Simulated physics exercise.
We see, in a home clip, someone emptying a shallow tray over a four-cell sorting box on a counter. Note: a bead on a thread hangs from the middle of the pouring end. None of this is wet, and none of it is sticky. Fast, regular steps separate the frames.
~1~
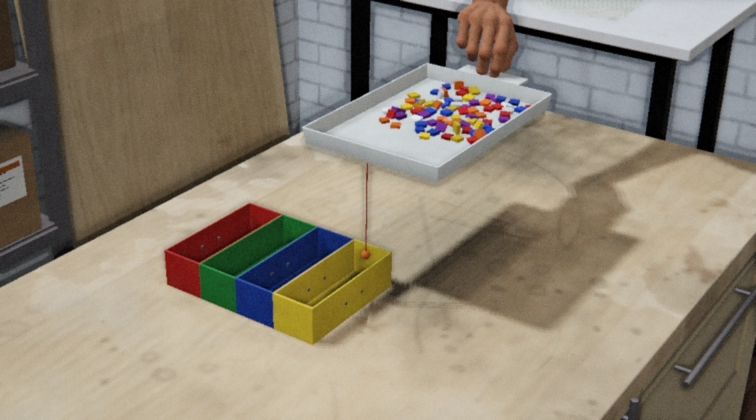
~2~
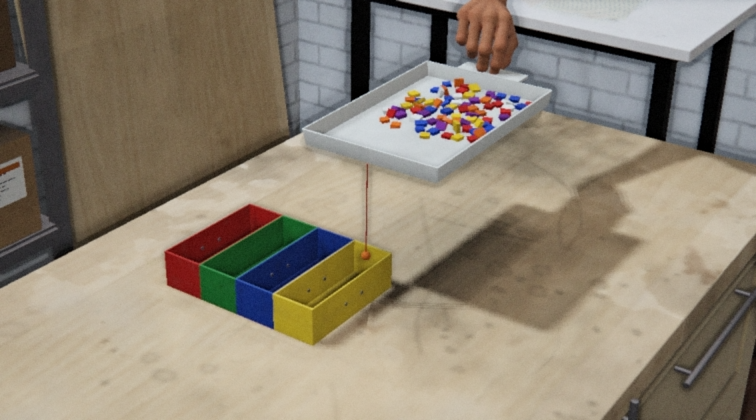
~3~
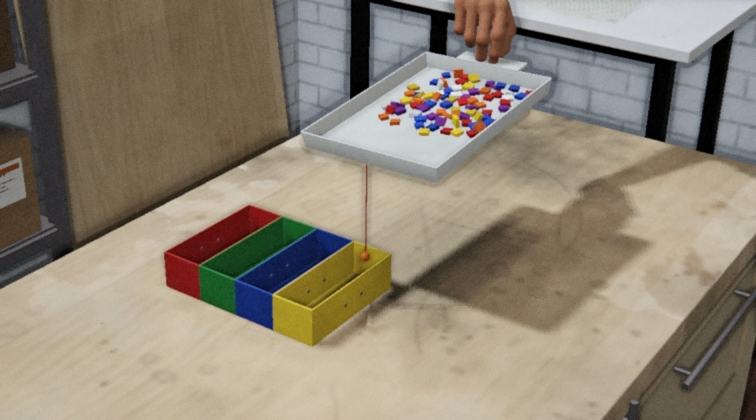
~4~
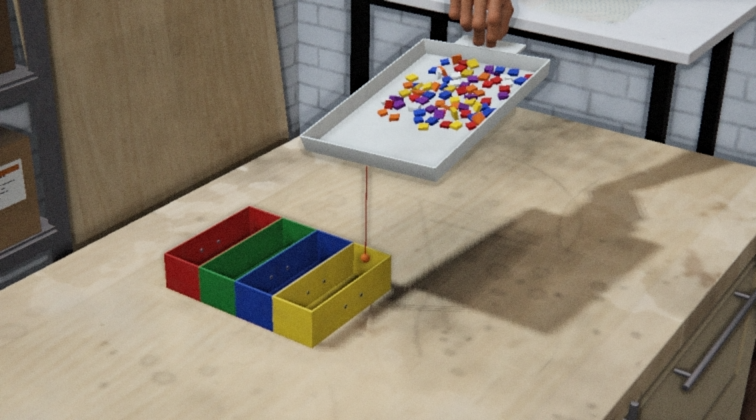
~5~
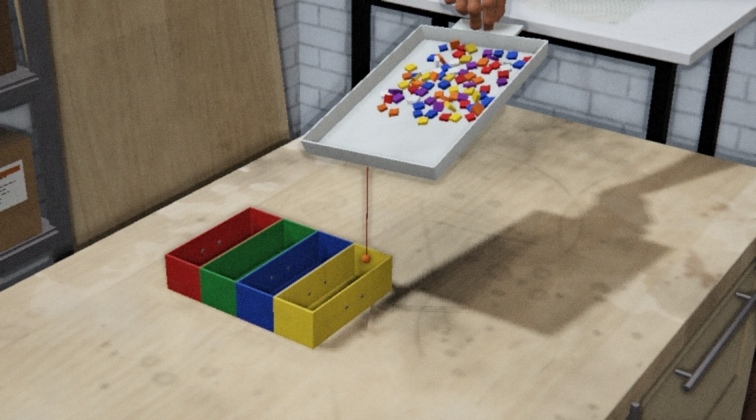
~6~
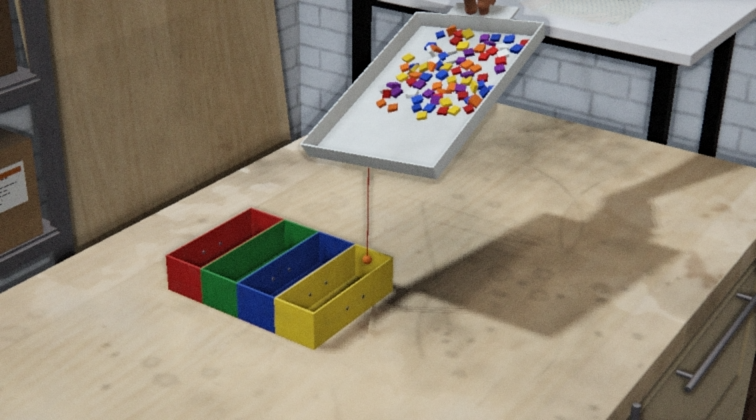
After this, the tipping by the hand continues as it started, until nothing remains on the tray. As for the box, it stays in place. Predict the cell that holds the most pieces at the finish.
I predict the blue cell.
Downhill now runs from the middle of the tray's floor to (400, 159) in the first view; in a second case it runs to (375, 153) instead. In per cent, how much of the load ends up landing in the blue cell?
Lab note: Try one about 0 %, try two about 30 %.
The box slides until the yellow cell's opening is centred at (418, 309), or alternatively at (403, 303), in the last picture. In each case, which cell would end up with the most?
First try: The cell in red; second try: The cell in red.
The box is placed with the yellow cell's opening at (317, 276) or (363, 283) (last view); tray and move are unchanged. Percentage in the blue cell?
That makes 50 per cent, followed by 40 per cent.
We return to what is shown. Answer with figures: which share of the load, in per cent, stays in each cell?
Red cell: 0 %, green cell: 10 %, blue cell: 60 %, yellow cell: 20 %.
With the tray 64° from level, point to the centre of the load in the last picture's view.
Near (343, 137).
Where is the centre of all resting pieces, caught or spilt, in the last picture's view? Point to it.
I'd put the middle somewhere around (297, 295).
Shortly afterwards, tray tipped steeply; all but a few on the tray; only a few falling or outside the box.
Next, tray tipped past a quarter turn; near half on the tray; near a quarter in the blue cell; a little in the green cell; a little in the yellow cell; a little falling or outside the box.
Some moments later, tray tipped past a quarter turn; near two thirds in the blue cell; near a quarter in the yellow cell; a little in the green cell; a little falling or outside the box.
In the end, tray tipped past a quarter turn; near two thirds in the blue cell; near a quarter in the yellow cell; a little in the green cell; none at all in the red cell; a little outside the box.
